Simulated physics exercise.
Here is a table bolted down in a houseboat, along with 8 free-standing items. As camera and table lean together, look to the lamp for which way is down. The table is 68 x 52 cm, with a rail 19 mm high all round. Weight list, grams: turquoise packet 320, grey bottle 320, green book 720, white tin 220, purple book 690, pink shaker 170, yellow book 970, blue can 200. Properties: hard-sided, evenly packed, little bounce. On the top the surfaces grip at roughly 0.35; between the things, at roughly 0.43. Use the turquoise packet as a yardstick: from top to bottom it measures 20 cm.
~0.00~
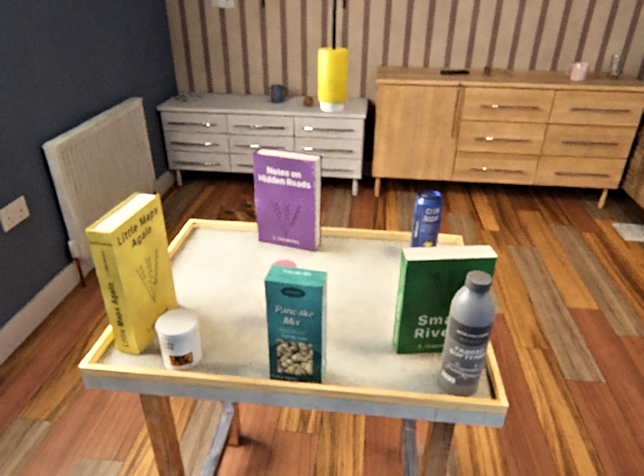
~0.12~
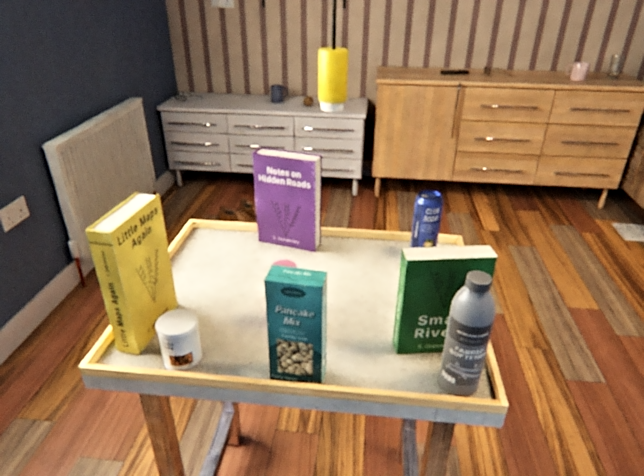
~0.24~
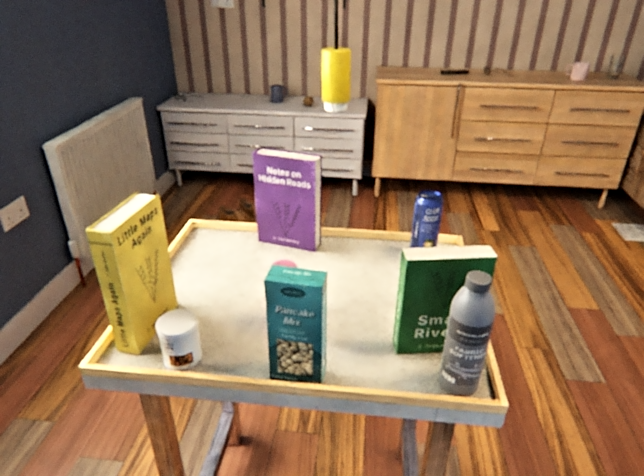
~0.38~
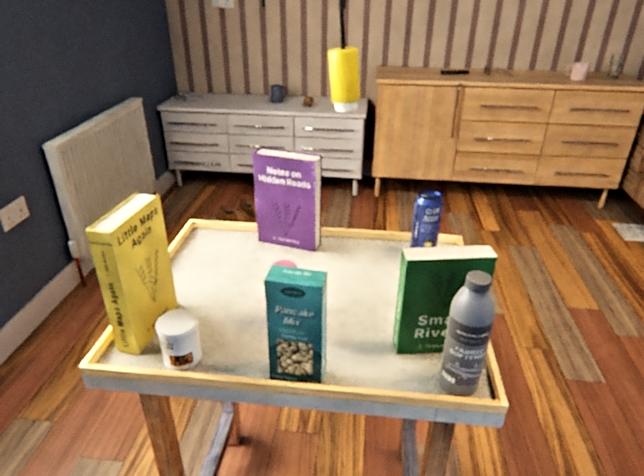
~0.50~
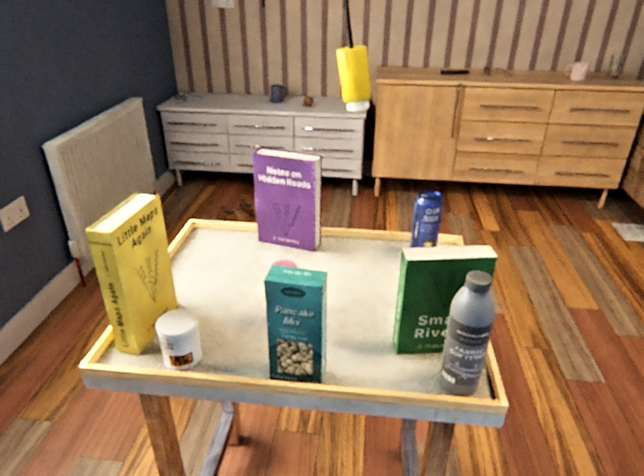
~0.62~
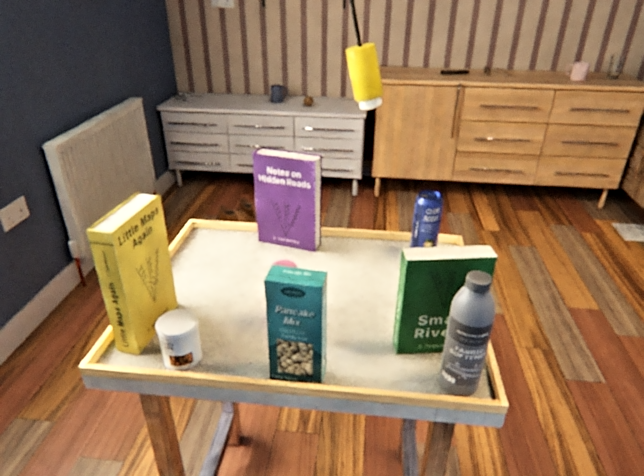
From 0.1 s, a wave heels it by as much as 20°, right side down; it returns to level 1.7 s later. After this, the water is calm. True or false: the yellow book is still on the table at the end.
True.
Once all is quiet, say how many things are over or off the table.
The answer is 4.
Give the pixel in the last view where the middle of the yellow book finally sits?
The resting point is around (291, 325).
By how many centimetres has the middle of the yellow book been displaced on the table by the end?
It ends about 29 centimetres from where it started.
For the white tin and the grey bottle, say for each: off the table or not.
Well, the white tin is still in bounds, and the grey bottle is out of bounds.
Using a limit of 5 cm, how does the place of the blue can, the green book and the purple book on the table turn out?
Well, the blue can remains where it was; the green book remains where it was; and the purple book remains where it was.
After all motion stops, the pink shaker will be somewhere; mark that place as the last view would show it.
It ends up near (398, 277).
After 1.22 s, boat heeled 15°, right side down; yellow book on its side near (252, 304); pink shaker on its side; turquoise packet 9° off its base.
After 1.62 s, boat heeled 2°, right side down; grey bottle now off the table; yellow book on its side near (291, 325); turquoise packet on its side.
In the end (3.8 s), off the table, grey bottle; toppled on the table, turquoise packet, pink shaker and yellow book; not toppled but over 5 cm from the start, white tin; the other 3 under 5 cm from the start. In the last view, yellow book near (291, 325).
